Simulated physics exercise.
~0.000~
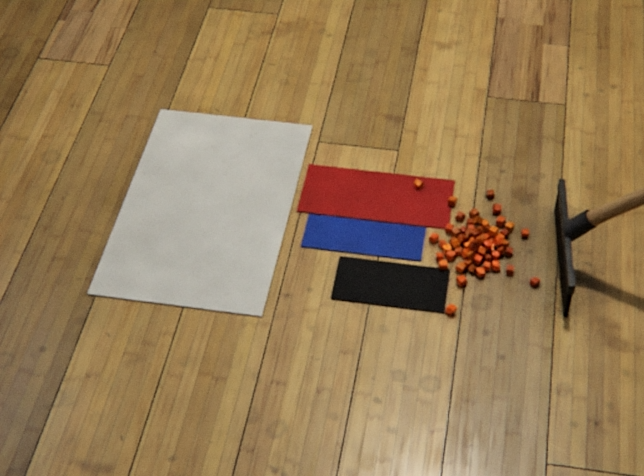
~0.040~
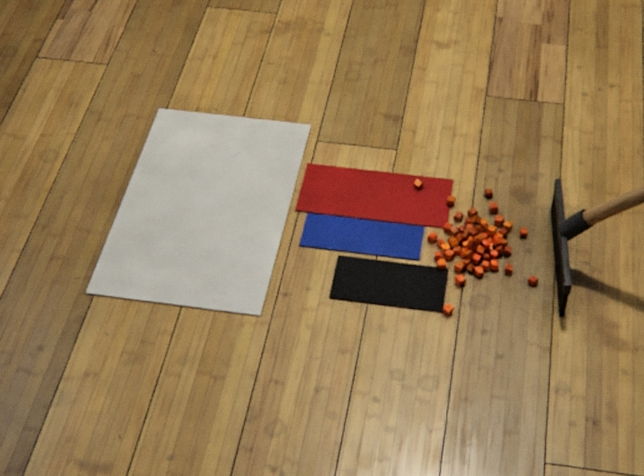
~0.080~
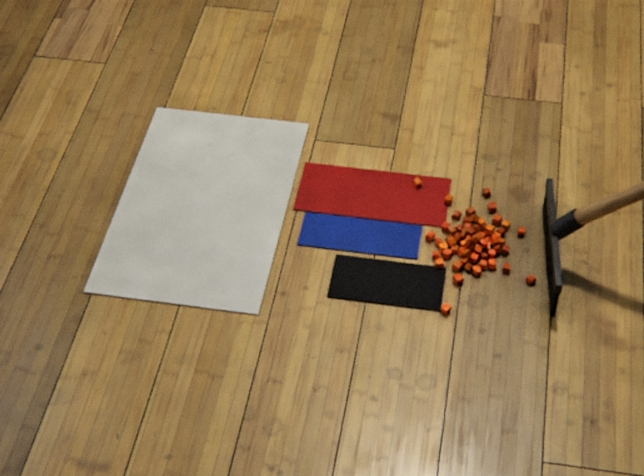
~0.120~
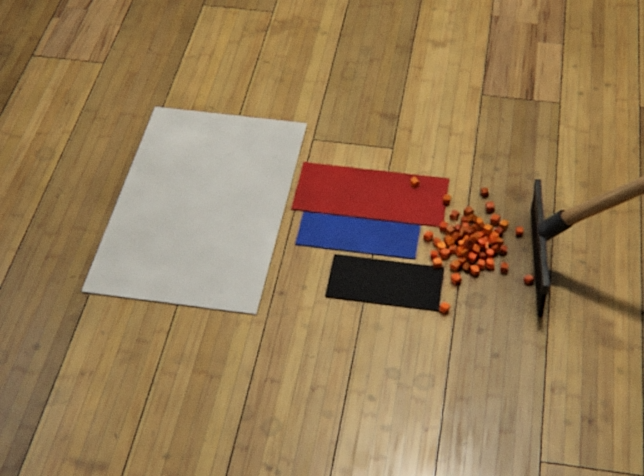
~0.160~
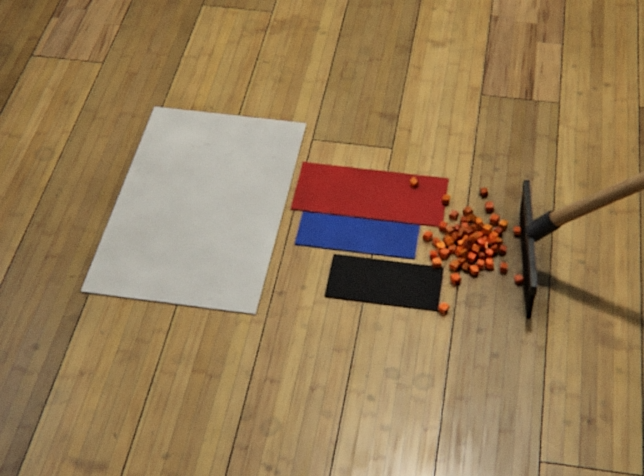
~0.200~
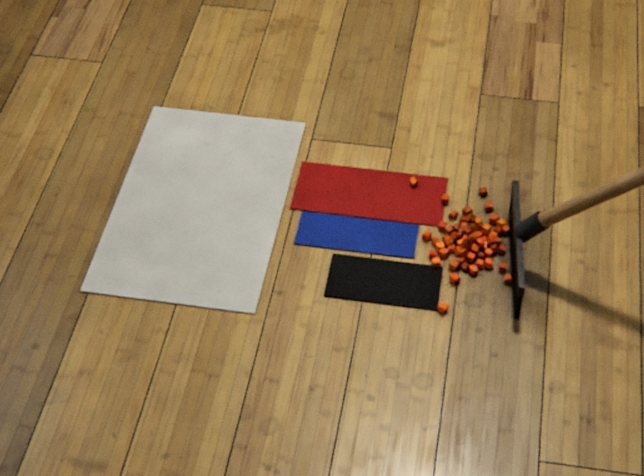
A squeegee sliding left across a wooden floor to the edge of a scattered orange pile beside red, blue, black and white mats.
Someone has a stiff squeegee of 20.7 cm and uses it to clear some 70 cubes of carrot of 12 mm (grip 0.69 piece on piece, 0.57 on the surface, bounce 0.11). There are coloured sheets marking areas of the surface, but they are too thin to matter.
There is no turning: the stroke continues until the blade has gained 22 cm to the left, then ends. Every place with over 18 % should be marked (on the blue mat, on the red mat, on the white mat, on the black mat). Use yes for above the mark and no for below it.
Blue mat: Yes; red mat: No; white mat: No; black mat: Yes.
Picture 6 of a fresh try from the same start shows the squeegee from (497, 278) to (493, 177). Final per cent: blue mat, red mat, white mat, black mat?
In per cent: Blue mat 50, red mat 25, white mat 0, black mat 15.
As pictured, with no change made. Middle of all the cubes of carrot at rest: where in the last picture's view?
Check roughly (378, 246) and you'll find the middle.
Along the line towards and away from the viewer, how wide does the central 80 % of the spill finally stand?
About 16 cm.
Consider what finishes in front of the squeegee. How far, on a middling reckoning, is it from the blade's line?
That comes to about 3 centimetres.
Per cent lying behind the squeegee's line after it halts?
Reading: Around 15 %.
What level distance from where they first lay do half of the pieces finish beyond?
I'd put it at around 14 centimetres.
After 0.44 s, squeegee 15 cm from its start, spill 15 cm wide; black mat 10 %, blue mat 10 %, red mat 15 %, off the mats 60 %.
After 0.69 s, squeegee 23 cm from its start, spill 17 cm wide; black mat 30 %, blue mat 40 %, red mat 10 %, off the mats 15 %.
Then, at 0.90 s, squeegee 23 cm from its start, spill 17 cm wide; black mat 30 %, blue mat 45 %, red mat 10 %, off the mats 15 %.
At rest (1.5 s), black mat 30 %, blue mat 45 %, red mat 10 %, white mat 0 %, off the mats 15 %.
